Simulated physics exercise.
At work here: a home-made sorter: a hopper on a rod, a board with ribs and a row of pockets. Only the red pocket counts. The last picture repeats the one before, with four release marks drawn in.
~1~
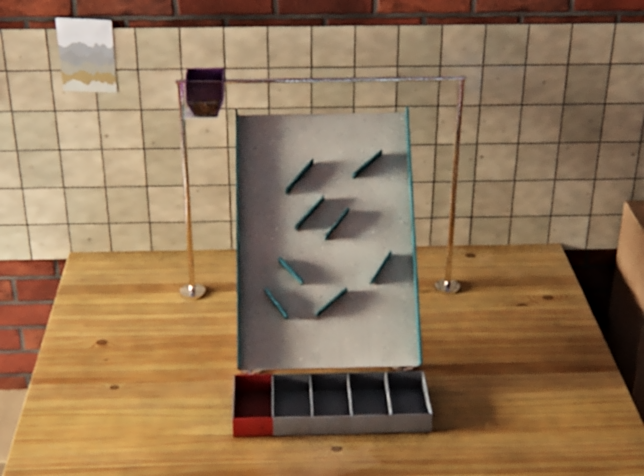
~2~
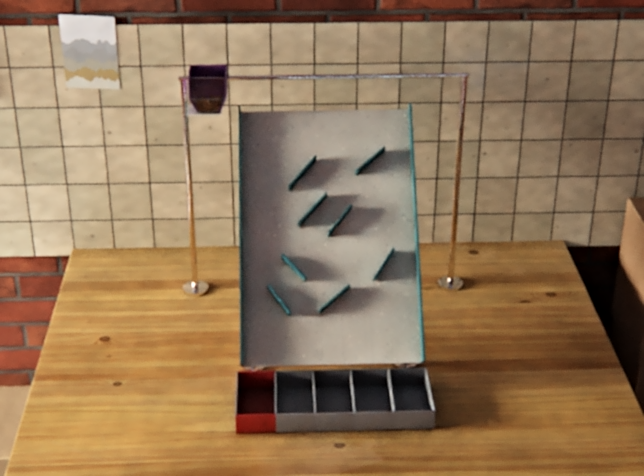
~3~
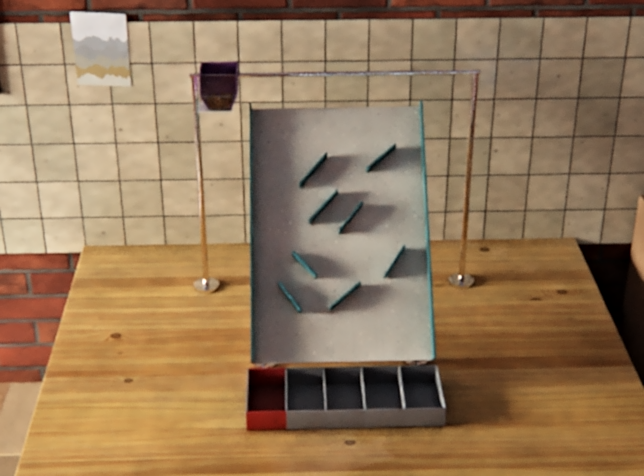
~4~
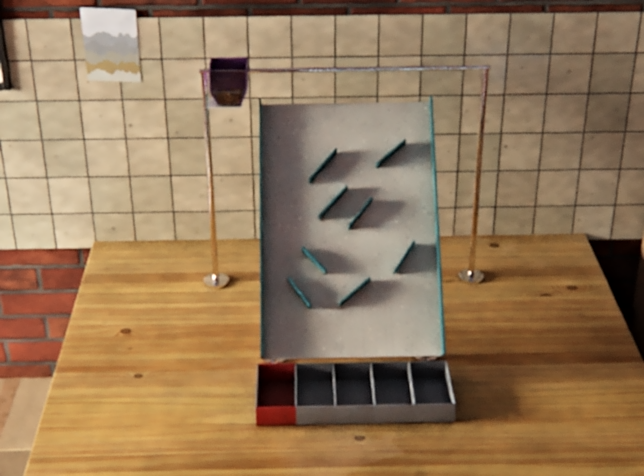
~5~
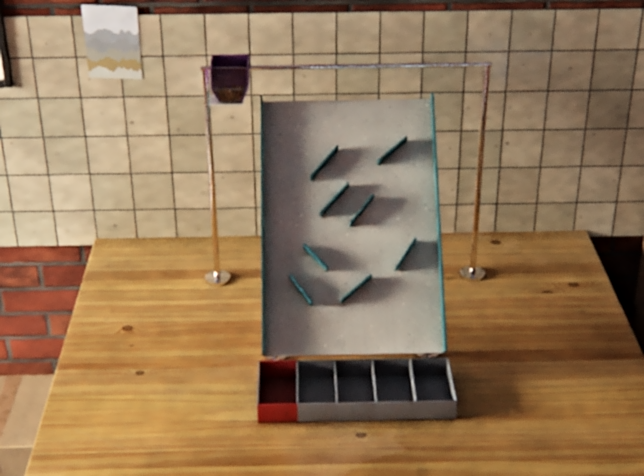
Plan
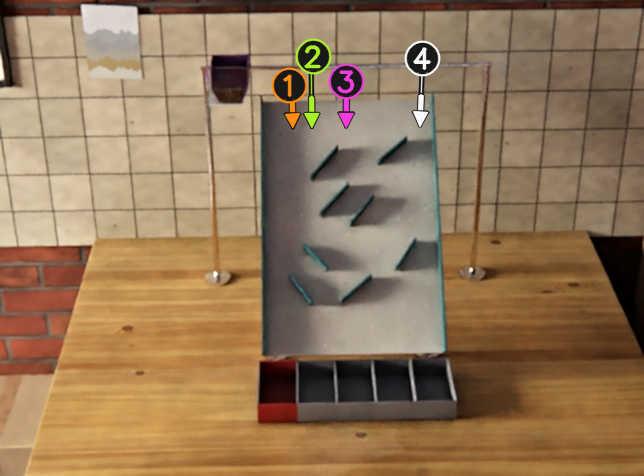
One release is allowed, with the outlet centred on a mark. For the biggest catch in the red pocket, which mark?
2 is best.
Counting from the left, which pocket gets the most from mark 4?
The fifth.
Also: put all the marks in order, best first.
2, 1, 3, 4.
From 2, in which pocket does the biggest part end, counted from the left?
It is the first one.
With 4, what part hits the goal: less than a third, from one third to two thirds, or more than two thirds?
Mark 4 gives less than a third.
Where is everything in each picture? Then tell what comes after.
In the first frame, hopper near (206, 108), cereal balls, door shut.
In the second frame, ribs (289, 186) to (316, 155), (356, 170) to (385, 147), (299, 223) to (327, 192).
In the third frame, ribs (339, 230) to (362, 202), (293, 251) to (316, 275), (386, 275) to (405, 245).
In the fourth frame, ribs (288, 277) to (310, 306), (340, 303) to (370, 278).
In the fifth frame, red pocket near (278, 412), number 1 of 5 from the left.
On the marked copy, mark 1 meets the board at (292, 122); mark 2 meets the board at (311, 122); mark 3 meets the board at (346, 122); mark 4 meets the board at (420, 120).
With 1, close to two thirds in the red pocket, close to a quarter in other pockets, a small share outside the box.
With 2, the bulk in the red pocket, a small share in other pockets, a small share outside the box.
With 3, close to a third in the red pocket, close to half in other pockets.
With 4, only a few in the red pocket, all but a few in other pockets, a small share outside the box.
